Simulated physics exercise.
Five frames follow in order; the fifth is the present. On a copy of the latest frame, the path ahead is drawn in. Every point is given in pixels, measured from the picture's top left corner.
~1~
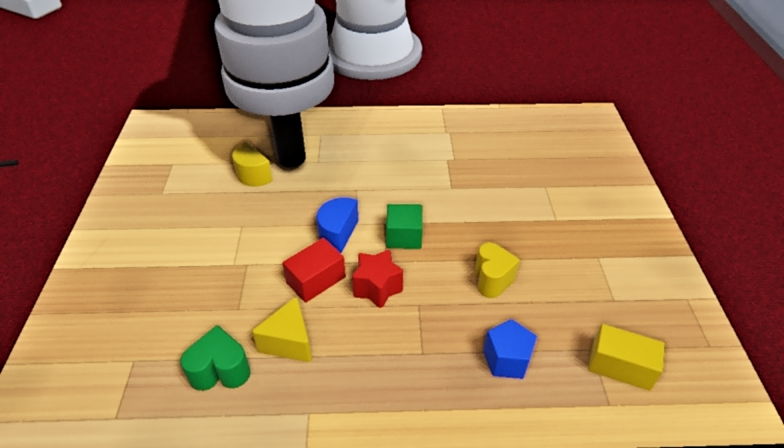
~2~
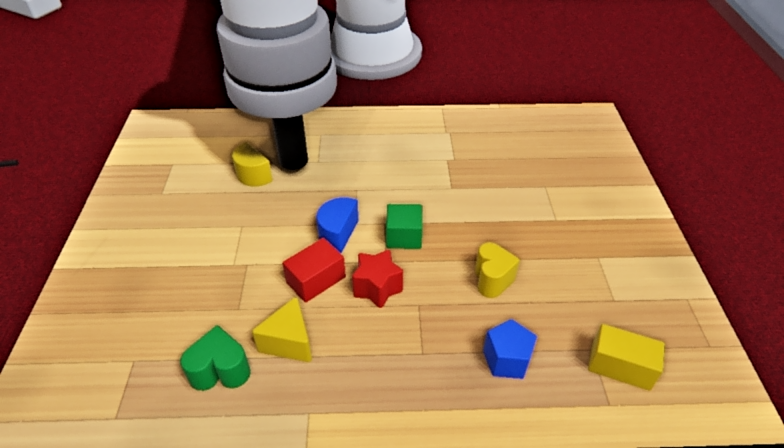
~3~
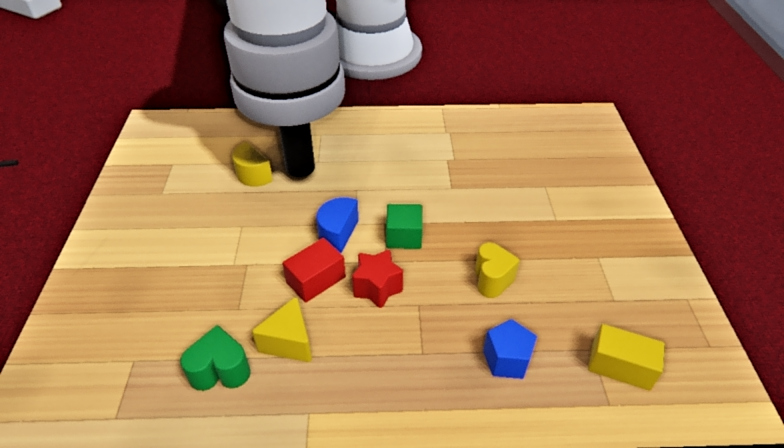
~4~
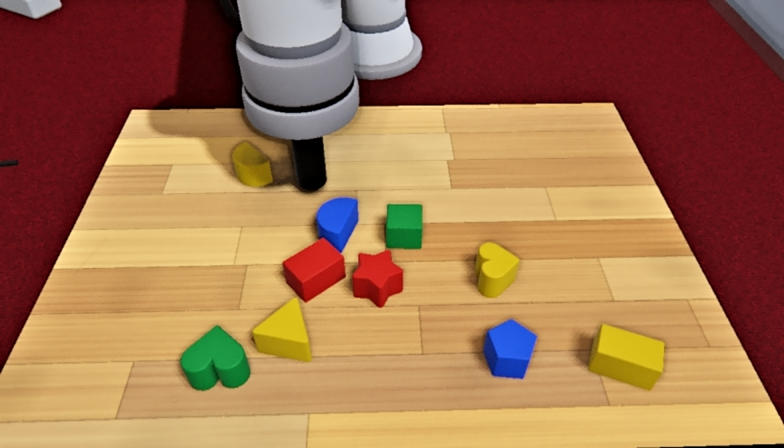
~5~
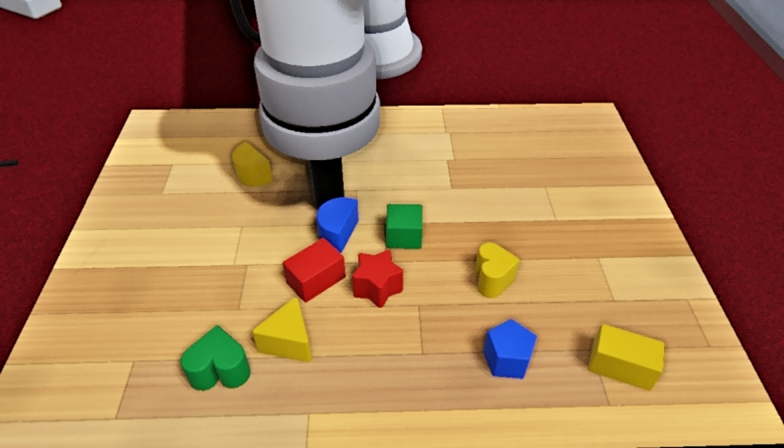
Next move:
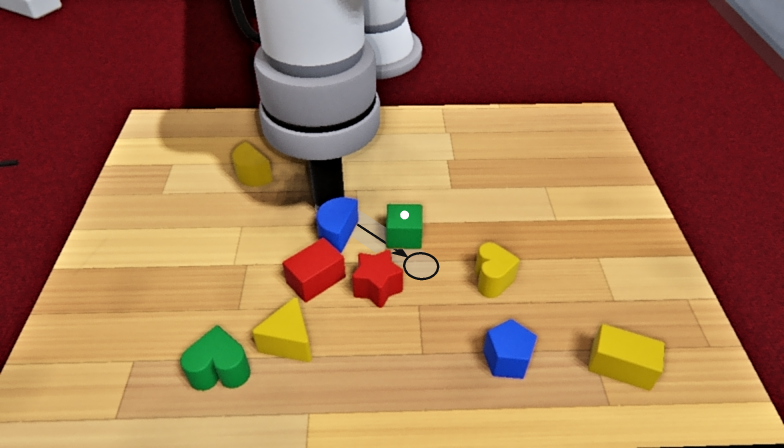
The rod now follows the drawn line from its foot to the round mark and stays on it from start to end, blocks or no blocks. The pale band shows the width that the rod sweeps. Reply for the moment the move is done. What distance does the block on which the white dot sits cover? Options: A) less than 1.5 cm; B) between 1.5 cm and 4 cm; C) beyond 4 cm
My answer is option B.
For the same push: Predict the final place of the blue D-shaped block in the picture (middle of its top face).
In the picture, it is at (359, 242).
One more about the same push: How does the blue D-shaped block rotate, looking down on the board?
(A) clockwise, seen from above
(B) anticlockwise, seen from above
A.
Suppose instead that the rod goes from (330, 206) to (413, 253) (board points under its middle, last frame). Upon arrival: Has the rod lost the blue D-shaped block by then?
Yes
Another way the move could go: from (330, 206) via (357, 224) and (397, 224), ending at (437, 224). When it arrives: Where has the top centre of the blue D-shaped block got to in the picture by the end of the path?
Around (348, 229).
Drawn move, in a line from (330, 206) to (421, 266); the dot is on the green square piece.
The first path, step by step. One third of the way, rod at (358, 218); red rectangular block at (310, 263); blue D-shaped block at (348, 230), turned 40° clockwise.
Two thirds of the way, rod at (389, 238); red rectangular block at (309, 264); blue D-shaped block at (359, 242), turned 75° clockwise; red star block at (377, 270); green square piece at (424, 220), turned 20° anticlockwise.
At the end, rod at (422, 258); red rectangular block at (309, 264); blue D-shaped block at (359, 242), turned 75° clockwise; red star block at (377, 270); green square piece at (438, 221), turned 45° anticlockwise.
